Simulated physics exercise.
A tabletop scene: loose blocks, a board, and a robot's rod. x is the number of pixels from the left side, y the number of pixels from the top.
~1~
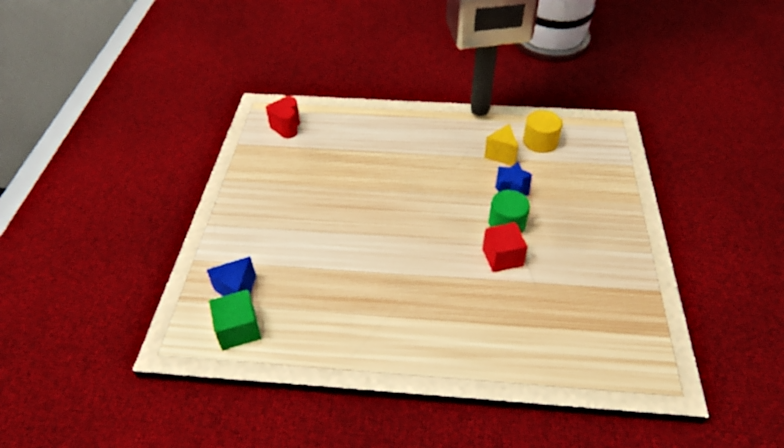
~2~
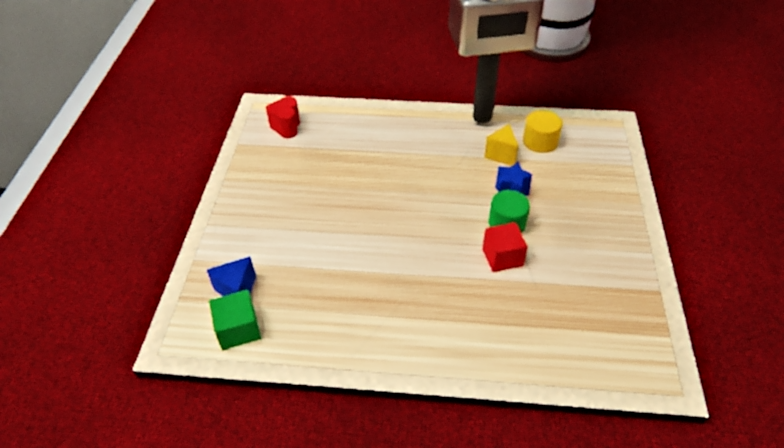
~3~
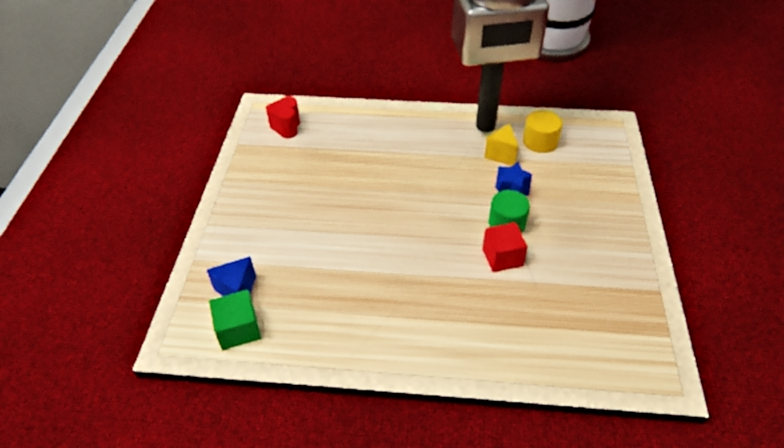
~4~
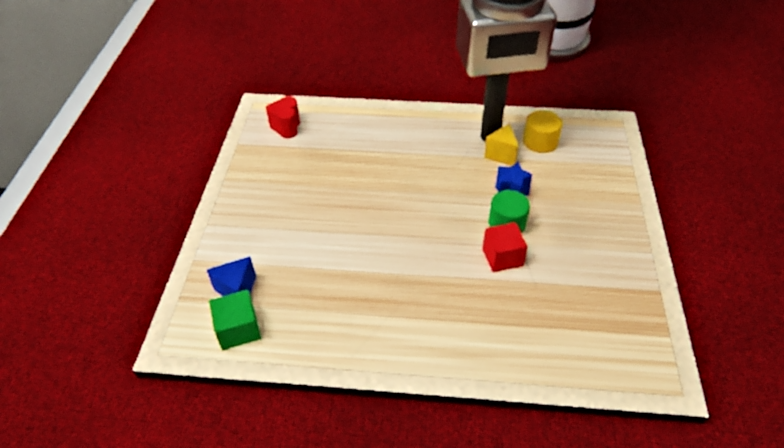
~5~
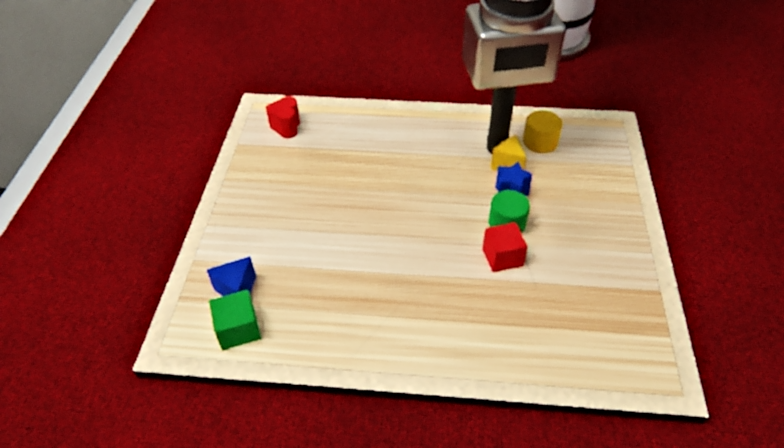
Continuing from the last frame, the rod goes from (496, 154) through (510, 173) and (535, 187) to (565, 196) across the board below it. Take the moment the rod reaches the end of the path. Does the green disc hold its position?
My answer is yes.
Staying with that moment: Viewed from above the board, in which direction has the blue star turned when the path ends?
The sense of turning is clockwise.
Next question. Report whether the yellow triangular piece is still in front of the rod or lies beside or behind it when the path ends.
Prediction: Still leading.
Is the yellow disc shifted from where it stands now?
No, it doesn't check out.
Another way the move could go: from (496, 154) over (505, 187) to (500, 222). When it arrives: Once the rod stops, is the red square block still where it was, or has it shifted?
That block is going to get moved.
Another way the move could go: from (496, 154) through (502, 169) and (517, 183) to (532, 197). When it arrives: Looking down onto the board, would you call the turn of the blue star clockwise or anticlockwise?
It goes round the way clock hands do.
What follows on the original path. One third of the way, rod at (512, 169); yellow triangular piece at (532, 163); blue star at (519, 178), turned 35° clockwise.
Two thirds of the way, rod at (537, 182); yellow triangular piece at (561, 176); blue star at (522, 181), turned 65° clockwise.
At the end, rod at (566, 191); green disc not moved; yellow triangular piece at (590, 187), turned 15° clockwise; blue star at (522, 181), turned 65° clockwise; yellow disc not moved.
